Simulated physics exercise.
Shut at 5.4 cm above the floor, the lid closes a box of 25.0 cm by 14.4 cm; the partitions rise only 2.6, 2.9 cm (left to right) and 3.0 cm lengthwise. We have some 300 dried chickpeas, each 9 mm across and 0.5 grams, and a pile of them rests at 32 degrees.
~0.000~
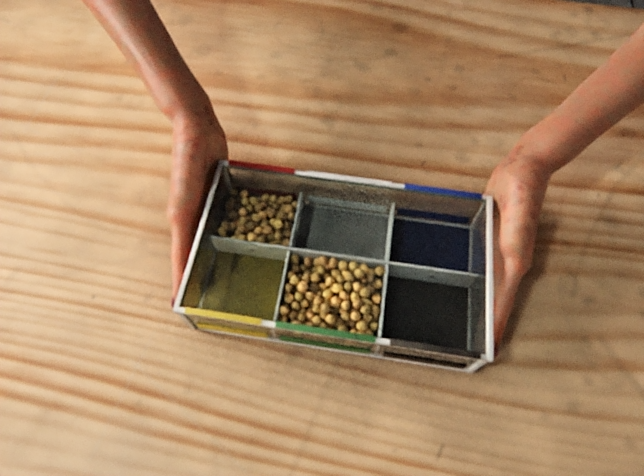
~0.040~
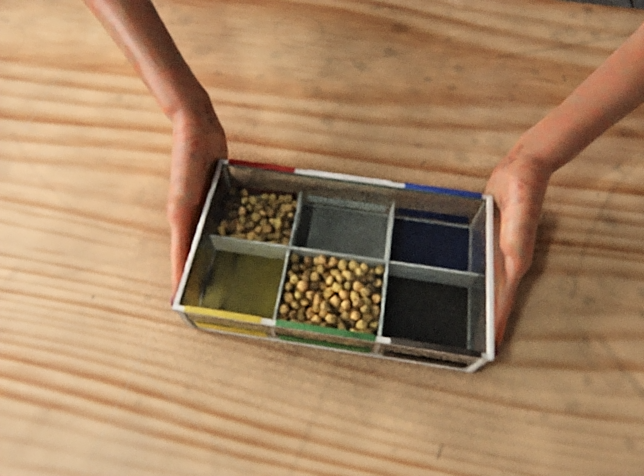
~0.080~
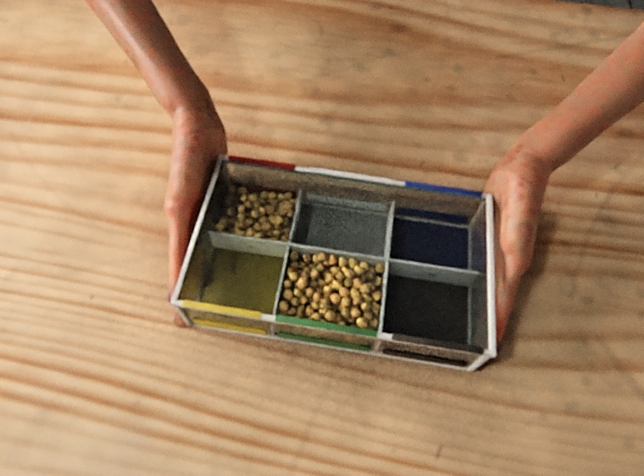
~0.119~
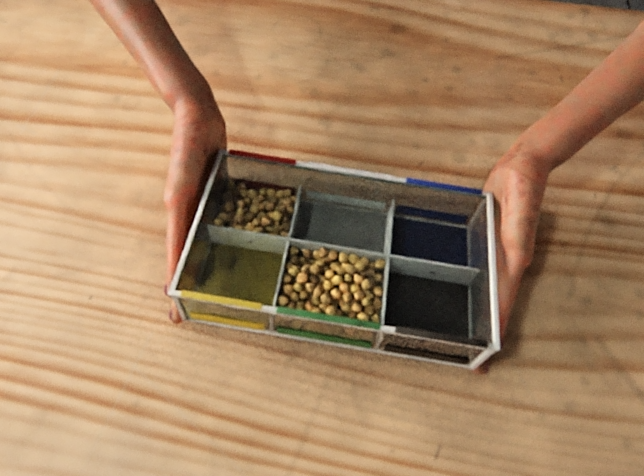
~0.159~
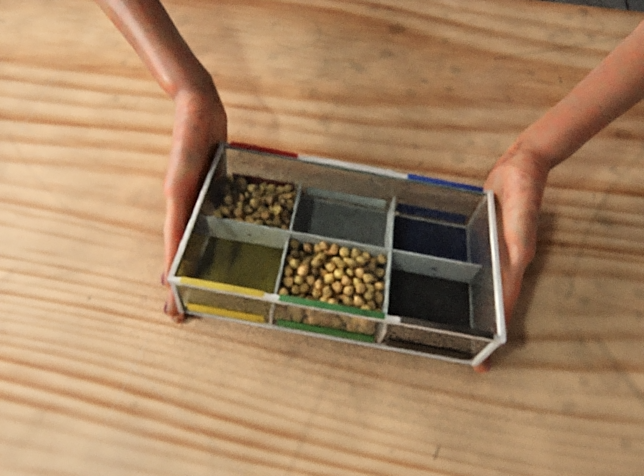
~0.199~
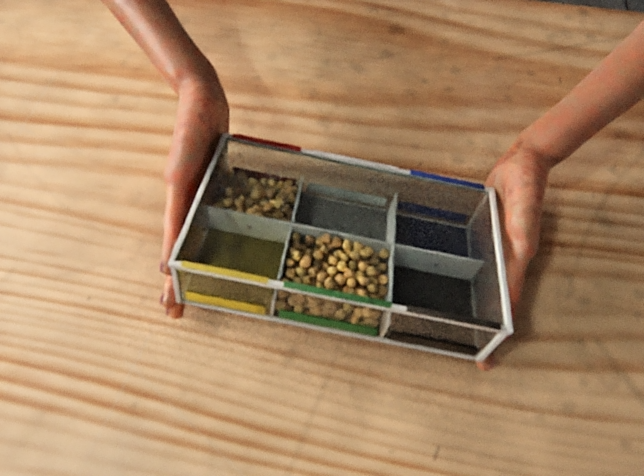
At first, two hands hold a clear, six-part box nearly flat above a wooden surface, with chickpeas piled in the red-marked and green-marked compartments. The hands then gradually tilt the box, showing more of its front side, while the chickpeas stay in the same two compartments.
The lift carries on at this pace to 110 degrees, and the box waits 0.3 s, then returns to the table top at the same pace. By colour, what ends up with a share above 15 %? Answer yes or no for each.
Red: Yes, blue: Yes, green: No, yellow: No, white: Yes, black: No.
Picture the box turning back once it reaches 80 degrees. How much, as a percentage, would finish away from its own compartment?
Result: Some 40 %.
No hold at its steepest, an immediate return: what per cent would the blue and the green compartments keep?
That would leave blue with 45 percent and green with 0 percent.
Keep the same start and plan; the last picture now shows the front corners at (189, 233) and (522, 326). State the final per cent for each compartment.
Result - red: 5 %; blue: 60 %; green: 0 %; yellow: 0 %; white: 25 %; black: 5 %.
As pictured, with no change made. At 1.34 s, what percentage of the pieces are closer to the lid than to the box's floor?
Around 70 %.
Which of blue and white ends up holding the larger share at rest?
That would be the blue compartment.
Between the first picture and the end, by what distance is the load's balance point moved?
Displacement: Near 7.5 cm.
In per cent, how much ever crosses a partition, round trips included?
Estimate: Around 70 %.
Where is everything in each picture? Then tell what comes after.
Box tilt 0 degrees, front corners at (180, 308) and (487, 356); red 35 %, green 65 %, in the first frame.
Box tilt 1 degrees, front corners at (179, 306) and (488, 354), in the second frame.
Box tilt 3 degrees, front corners at (177, 301) and (490, 351), in the third frame.
Box tilt 6 degrees, front corners at (175, 291) and (493, 345), lowest corner right back, in the fourth frame.
Box tilt 10 degrees, front corners at (174, 278) and (499, 337), lowest corner right back, in the fifth frame.
Box tilt 14 degrees, front corners at (175, 262) and (506, 328), lowest corner right back; red 35 %, green 65 %. The box's pace is about 100 degrees a second, in the sixth frame.
After 1.34 s, tilt 110 degrees; red 30 %, blue 35 %, green 5 %, white 30 %.
After 2.11 s, tilt 57 degrees; red 25 %, blue 45 %, white 25 %.
After 2.89 s, tilt 0 degrees; red 25 %, blue 45 %, white 30 %.
At rest (3.6 s), red 25 %, blue 45 %, green 0 %, yellow 0 %, white 30 %, black 0 %.
